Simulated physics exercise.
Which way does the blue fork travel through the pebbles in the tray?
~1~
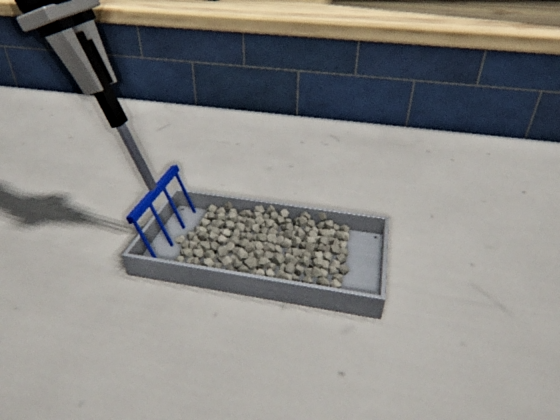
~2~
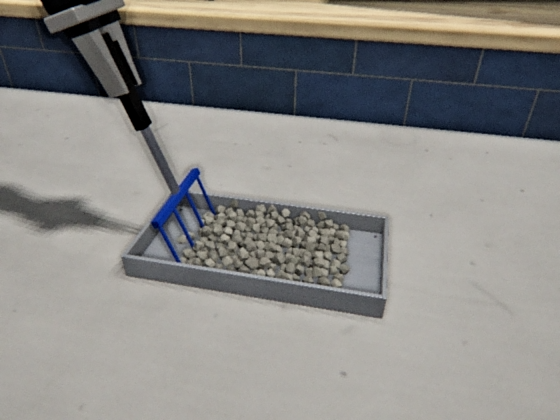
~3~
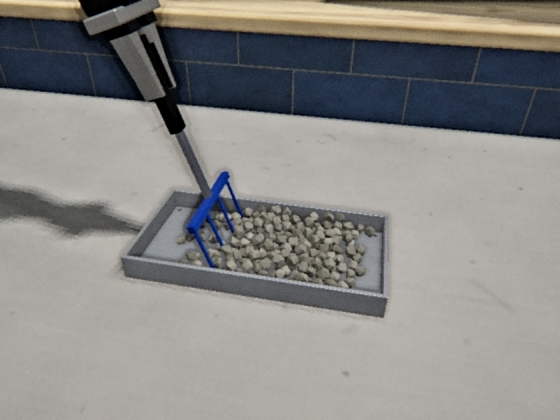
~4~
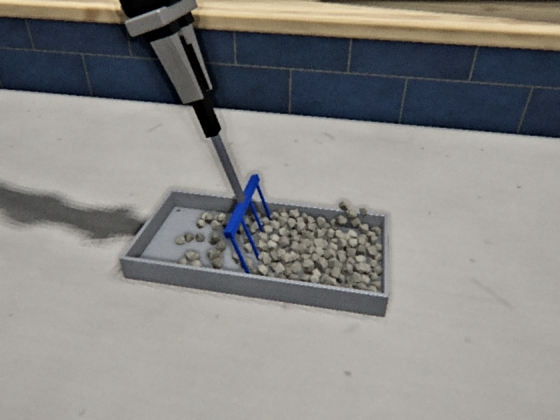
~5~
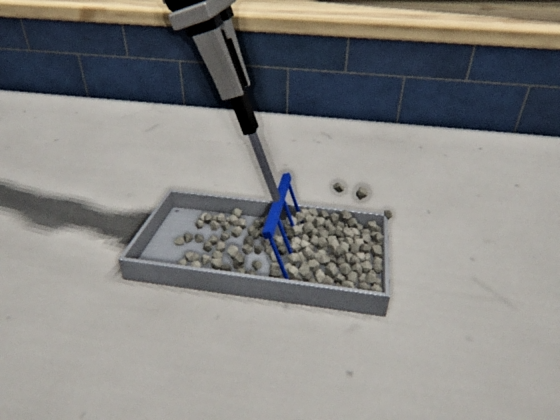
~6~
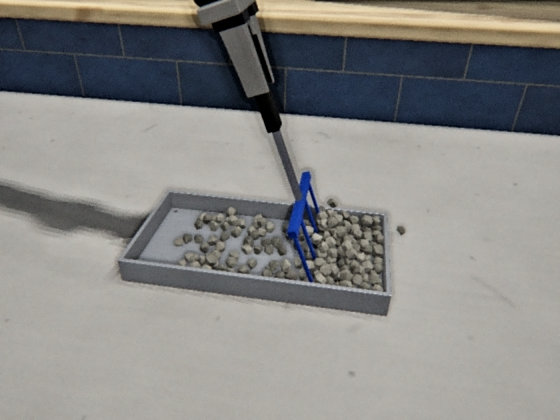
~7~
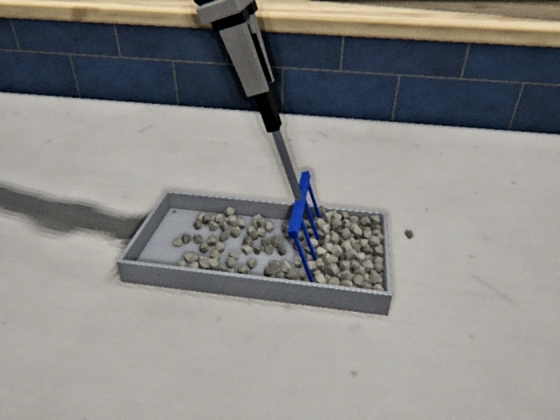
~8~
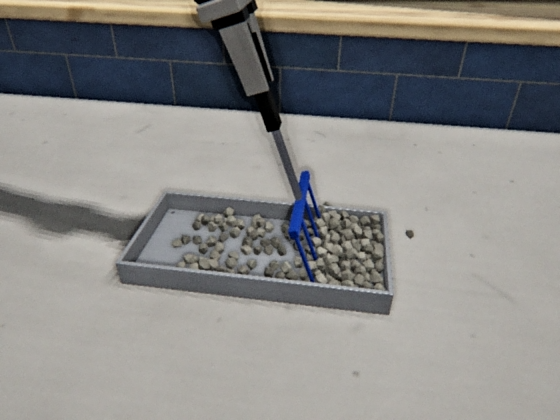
The fork moves to the right, pushing many of the pebbles toward the right end of the tray before it stops.
